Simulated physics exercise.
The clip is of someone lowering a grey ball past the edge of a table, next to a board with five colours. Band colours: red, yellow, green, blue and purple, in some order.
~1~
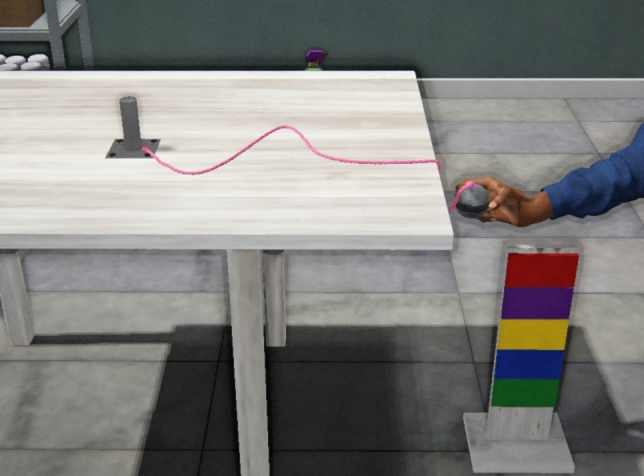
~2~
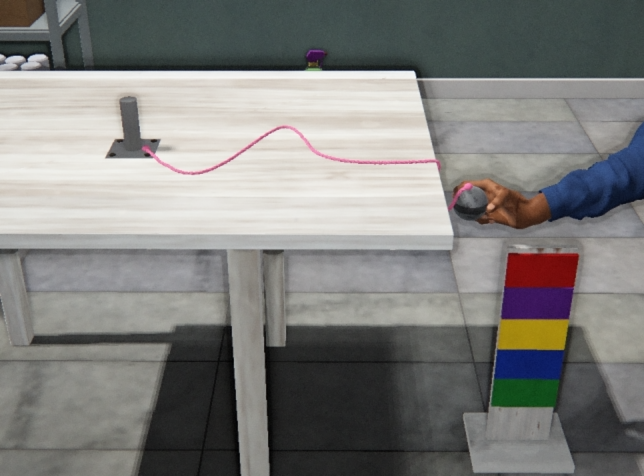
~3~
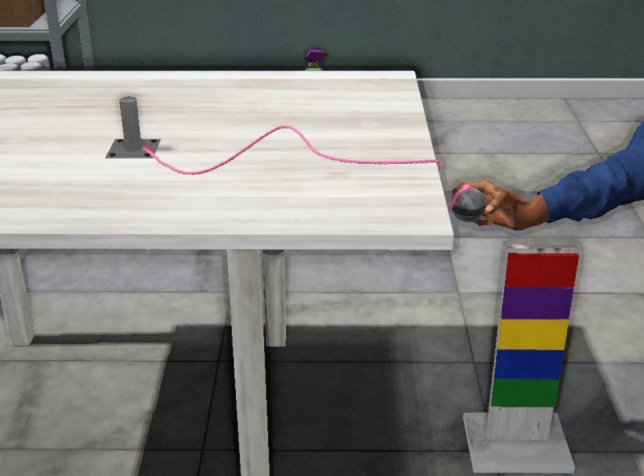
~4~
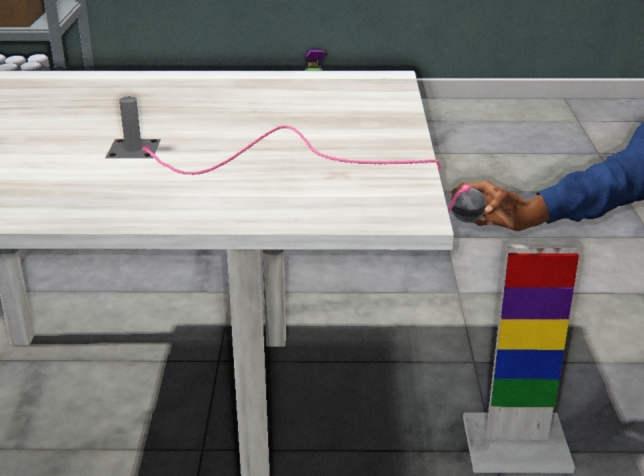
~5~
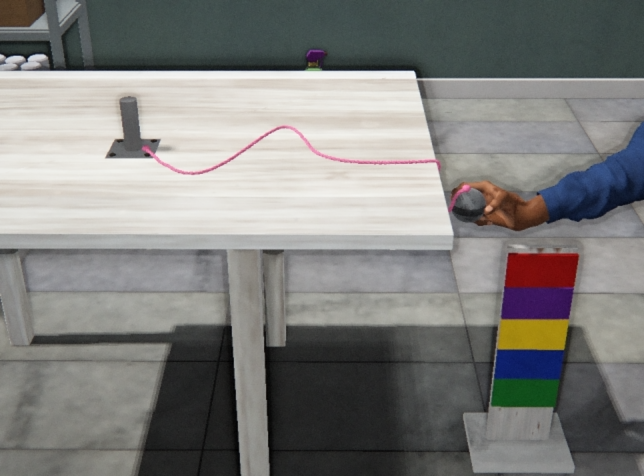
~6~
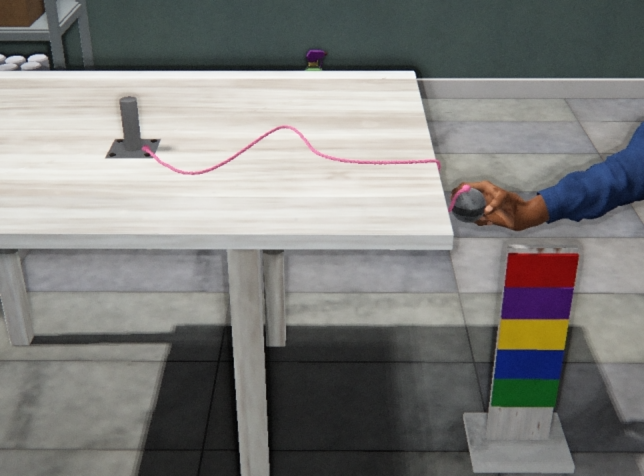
We see a hand holding a grey ball beside a pale wooden table, with a pink shoelace curving across the top from a metal post to the ball, above a stand of coloured bands; almost nothing moves.
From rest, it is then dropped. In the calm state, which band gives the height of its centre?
The blue band gives it.
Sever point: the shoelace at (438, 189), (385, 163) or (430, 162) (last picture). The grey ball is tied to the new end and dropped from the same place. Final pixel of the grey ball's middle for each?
Case by case: Close to (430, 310), (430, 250) and (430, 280).
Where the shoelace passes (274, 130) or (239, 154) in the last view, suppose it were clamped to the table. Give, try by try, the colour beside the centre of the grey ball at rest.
For the first place it's purple, and for the second yellow.
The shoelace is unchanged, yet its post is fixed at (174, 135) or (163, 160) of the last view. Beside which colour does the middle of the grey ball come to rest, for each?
In turn, green and then green.
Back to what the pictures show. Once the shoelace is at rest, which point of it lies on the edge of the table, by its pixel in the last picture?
Look near (310, 147).
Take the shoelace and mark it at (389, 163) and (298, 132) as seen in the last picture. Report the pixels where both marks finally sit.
About (426, 223), and the other about (394, 140).
Soon after, ball near (439, 342); level with yellow.
After that, ball near (399, 340); level with blue.
In the end, ball near (417, 347); level with blue. Its middle rests at the blue band.
